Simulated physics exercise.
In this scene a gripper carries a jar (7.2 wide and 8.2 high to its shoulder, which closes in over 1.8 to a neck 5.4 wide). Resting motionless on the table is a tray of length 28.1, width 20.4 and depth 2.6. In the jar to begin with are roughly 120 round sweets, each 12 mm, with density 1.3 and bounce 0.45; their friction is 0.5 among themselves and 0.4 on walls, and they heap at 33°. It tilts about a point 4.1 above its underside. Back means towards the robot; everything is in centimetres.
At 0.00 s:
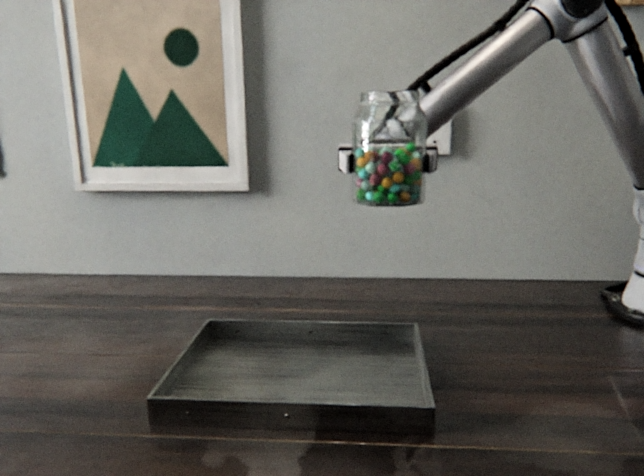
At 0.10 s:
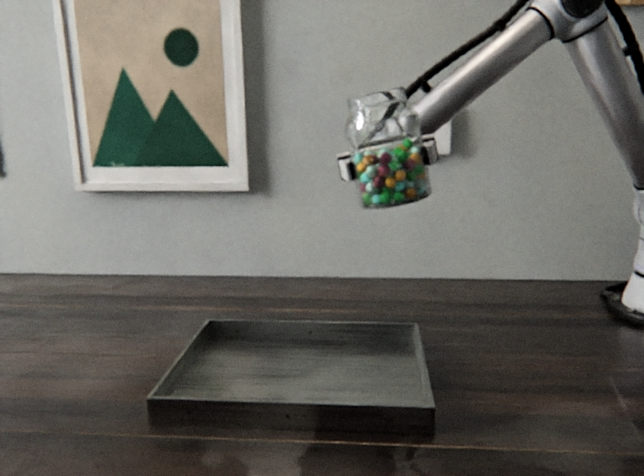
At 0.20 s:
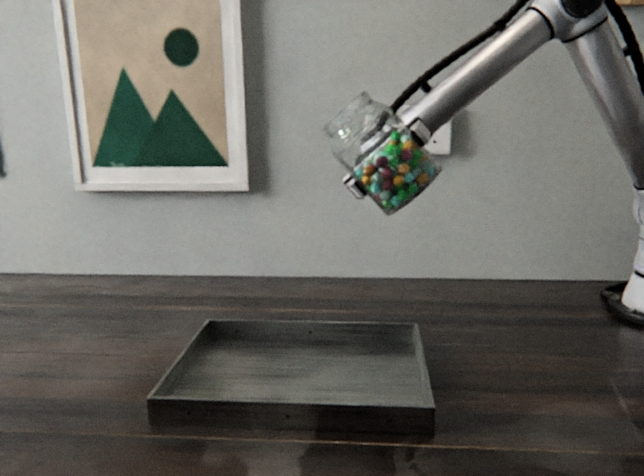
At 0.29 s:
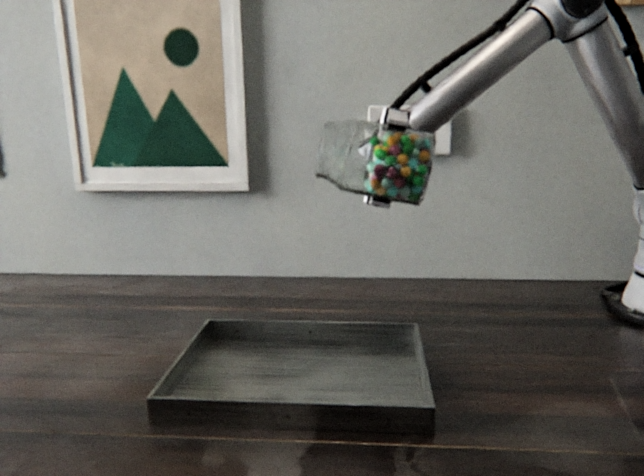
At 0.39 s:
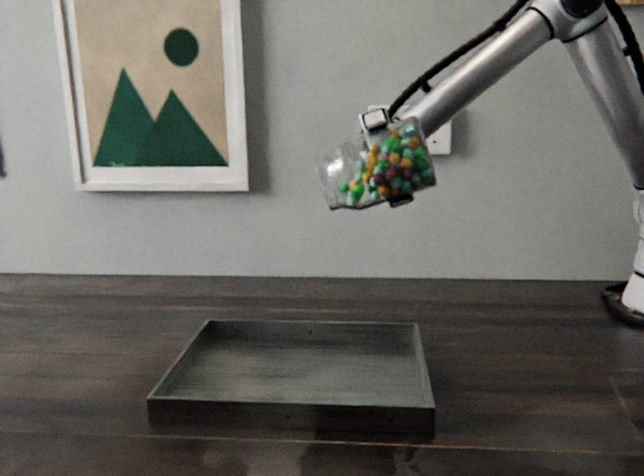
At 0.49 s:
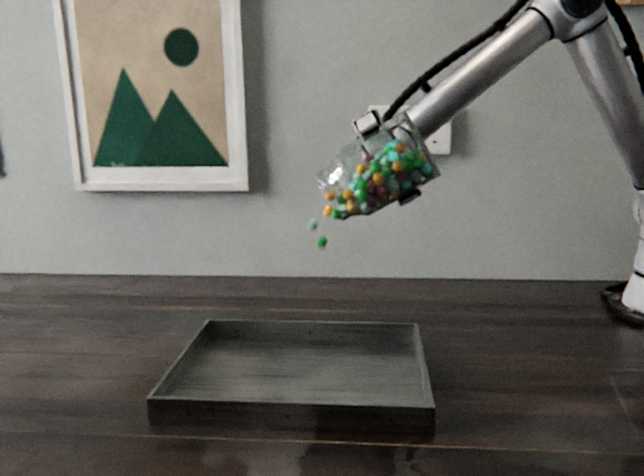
A glass jar of colorful round sweets, held by a robot arm above an empty dark tray, tilted left until its mouth pointed downward, and a couple of sweets dropped out.
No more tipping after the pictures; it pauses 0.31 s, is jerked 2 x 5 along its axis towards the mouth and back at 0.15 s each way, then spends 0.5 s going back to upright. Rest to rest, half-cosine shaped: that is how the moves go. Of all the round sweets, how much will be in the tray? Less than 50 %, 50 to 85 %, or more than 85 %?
More than 85 %.
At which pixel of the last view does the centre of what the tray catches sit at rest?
Around (252, 370).
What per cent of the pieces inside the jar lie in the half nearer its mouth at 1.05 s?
I'd say about 100 %, give or take.
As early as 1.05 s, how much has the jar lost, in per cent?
Near 60 per cent so far.
After 1.05 s, tipped 120°, highest piece 23 above the table; 49 in the jar, 42 in the tray, 27 in flight or on a rim.
After 1.62 s, tipped 72°, highest piece 26 above the table; 110 in the tray, 6 in the jar, 2 in flight or on a rim.
After 2.10 s, upright, highest piece 22 above the table; 113 in the tray, 5 in the jar.
After 2.80 s, upright, highest piece 22 above the table; 113 in the tray, 5 in the jar.
In the end, 113 in the tray, 5 in the jar. That is 96 % in the tray.
